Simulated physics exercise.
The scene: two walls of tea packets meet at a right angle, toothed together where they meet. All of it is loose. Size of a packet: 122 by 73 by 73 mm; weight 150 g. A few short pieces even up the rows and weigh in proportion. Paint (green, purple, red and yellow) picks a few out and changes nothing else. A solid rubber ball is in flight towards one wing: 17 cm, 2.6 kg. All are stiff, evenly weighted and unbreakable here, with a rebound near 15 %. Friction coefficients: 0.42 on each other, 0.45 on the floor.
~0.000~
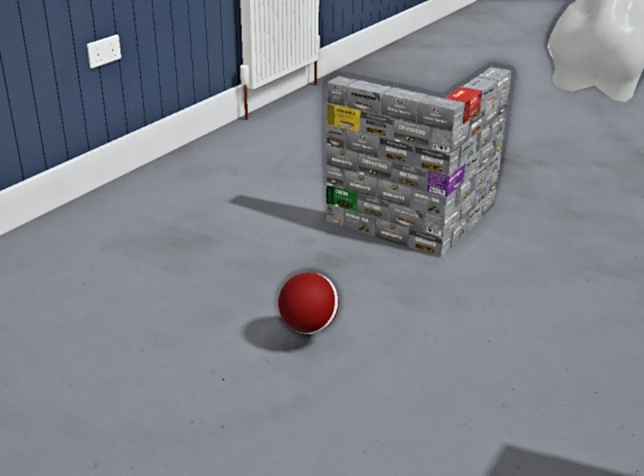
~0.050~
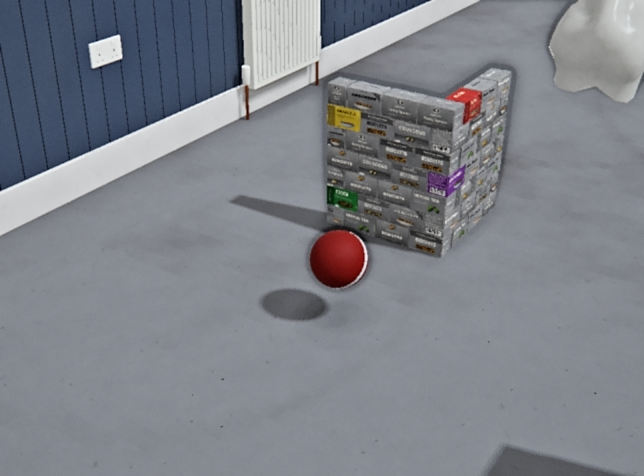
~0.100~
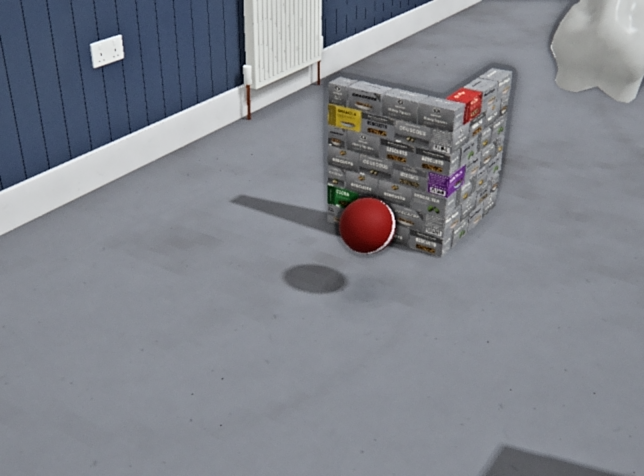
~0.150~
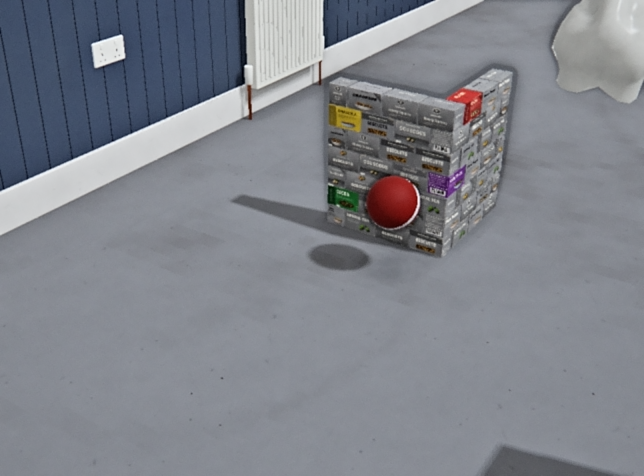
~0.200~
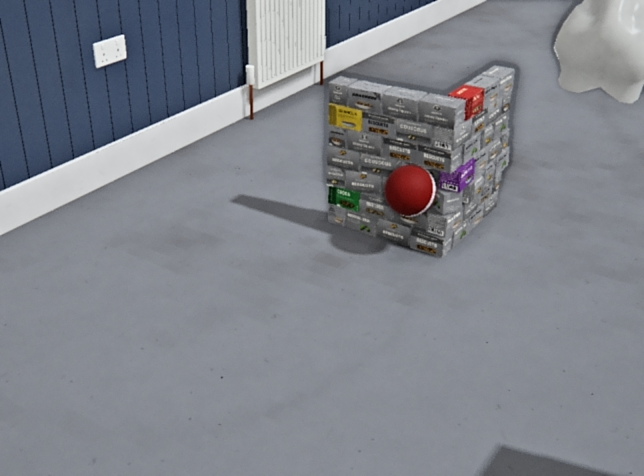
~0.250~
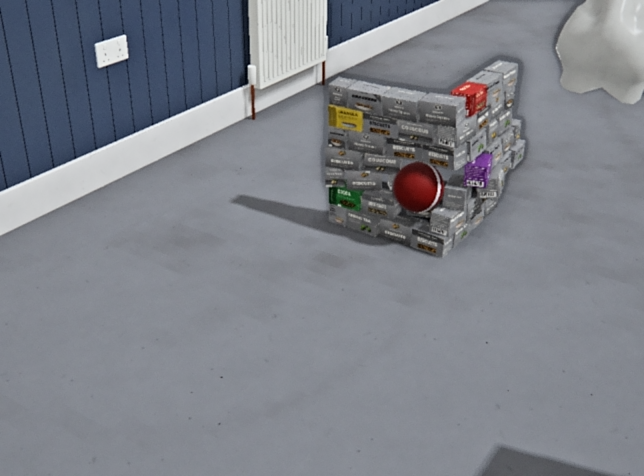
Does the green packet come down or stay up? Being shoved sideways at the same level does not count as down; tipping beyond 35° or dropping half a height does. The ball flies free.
It holds its level.
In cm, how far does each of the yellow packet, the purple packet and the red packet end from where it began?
Yellow 2, purple 82, red 34.
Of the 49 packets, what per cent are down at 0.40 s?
50 per cent by then.
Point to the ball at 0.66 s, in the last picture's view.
At about (448, 175).
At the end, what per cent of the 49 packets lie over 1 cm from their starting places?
It is 90 per cent.
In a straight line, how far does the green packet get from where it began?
About 1 cm.
By 0.40 s, ball still moving; 25 of the 49 packets down; green packet moved 8 mm; purple packet tilted 65°, 7 cm lower.
By 0.66 s, ball still moving; 31 of the 49 packets down; green packet moved 8 mm; purple packet tilted 67°, 18 cm lower.
When it is over (1.8 s), ball rolling away; 31 of the 49 packets down; green packet moved 8 mm; purple packet on its side; red packet tilted 42°, 33 cm lower. In pixels of the last frame, middles, green packet near (348, 194).
